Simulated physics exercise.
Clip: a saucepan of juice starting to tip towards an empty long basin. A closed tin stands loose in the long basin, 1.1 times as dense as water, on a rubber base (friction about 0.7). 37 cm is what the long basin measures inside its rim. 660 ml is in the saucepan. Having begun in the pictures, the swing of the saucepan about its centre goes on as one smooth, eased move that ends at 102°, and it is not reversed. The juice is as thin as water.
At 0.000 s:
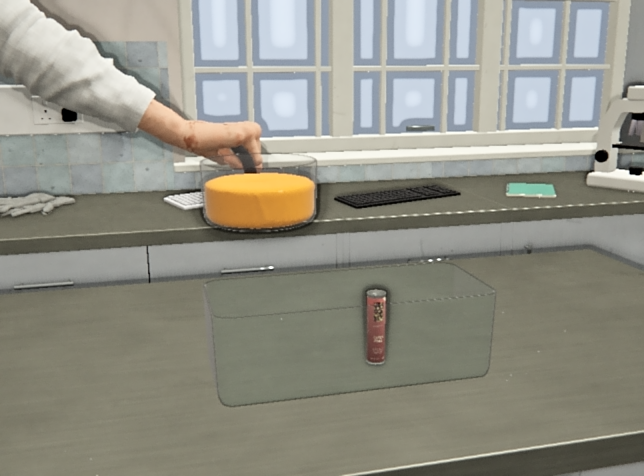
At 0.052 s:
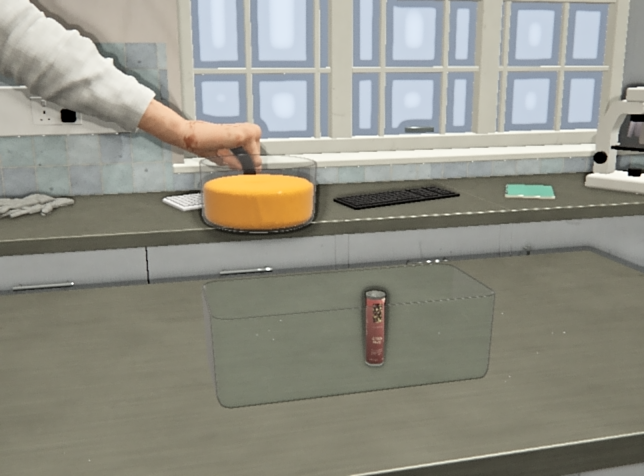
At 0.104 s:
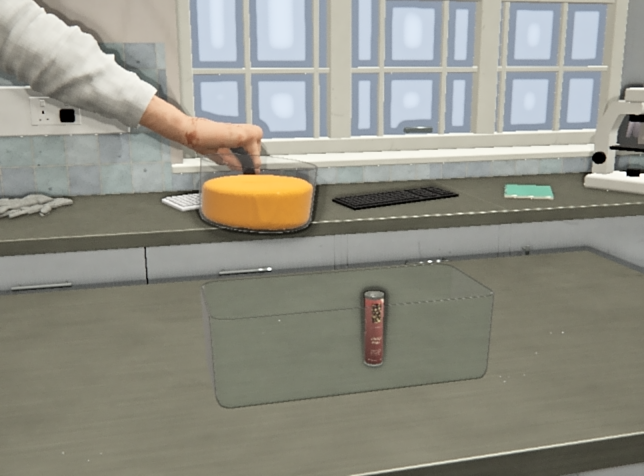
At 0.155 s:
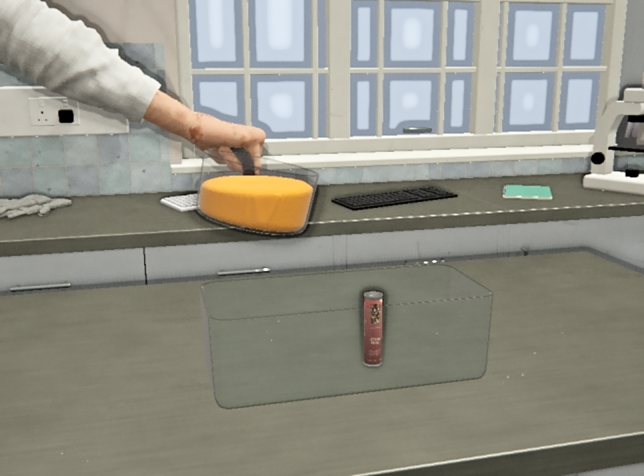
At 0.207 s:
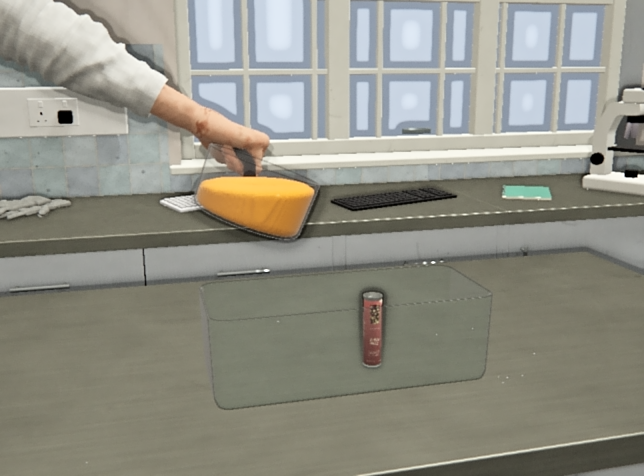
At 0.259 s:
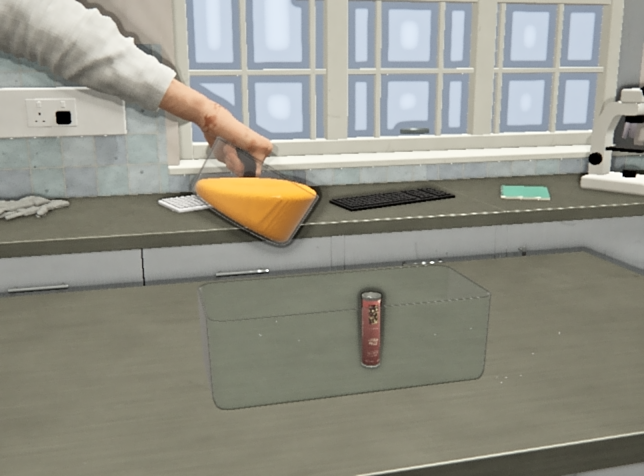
Glass pan of orange juice tilting steadily down to the right in a hand above a clear basin holding an upright red tin.
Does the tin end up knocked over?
Tipped over.
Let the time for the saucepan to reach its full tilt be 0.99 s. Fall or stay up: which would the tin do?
Then it falls.
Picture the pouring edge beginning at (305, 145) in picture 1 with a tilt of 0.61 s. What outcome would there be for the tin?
Then the tin comes down.
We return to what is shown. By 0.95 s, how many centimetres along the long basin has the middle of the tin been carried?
Near 7 cm.
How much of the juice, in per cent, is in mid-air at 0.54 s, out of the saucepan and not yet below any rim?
Roughly 42 %.
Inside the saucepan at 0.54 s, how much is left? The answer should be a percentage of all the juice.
34 %.
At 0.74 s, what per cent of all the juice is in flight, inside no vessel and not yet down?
Close to 8 %.
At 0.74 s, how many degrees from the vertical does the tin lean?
It tilts roughly 10° from upright.
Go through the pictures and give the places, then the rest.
The first frame shows tilt 0°; pouring edge (314, 160); surface from (204, 185) to (311, 180); the long basin's rim runs from (208, 300) to (474, 278); the tin's top is at (376, 296).
The second frame shows tilt 1°; pouring edge (314, 163); surface from (203, 185) to (310, 181).
The third frame shows tilt 6°; pouring edge (315, 167); surface from (203, 185) to (310, 182).
The fourth frame shows tilt 13°; pouring edge (316, 174); surface from (201, 186) to (310, 184).
The fifth frame shows tilt 22°; pouring edge (317, 185); surface from (199, 185) to (312, 186).
The sixth frame shows tilt 32°; pouring edge (315, 196); surface from (197, 184) to (310, 188).
Then, 0.54 s in, the tilt is 91° and 34 per cent is still to pour; the tin stands where it began.
Then, 0.74 s in, the tilt is 102° and 9 per cent is still to pour; the tin leans 12°.
Then, 0.95 s in, the tilt is 102° and 1 per cent is still to pour; the tin lies on its side.
Then, 1.18 s in, the tilt is 102° and 0 per cent is still to pour; the tin lies on its side.
Finally, the tin lies on its side.
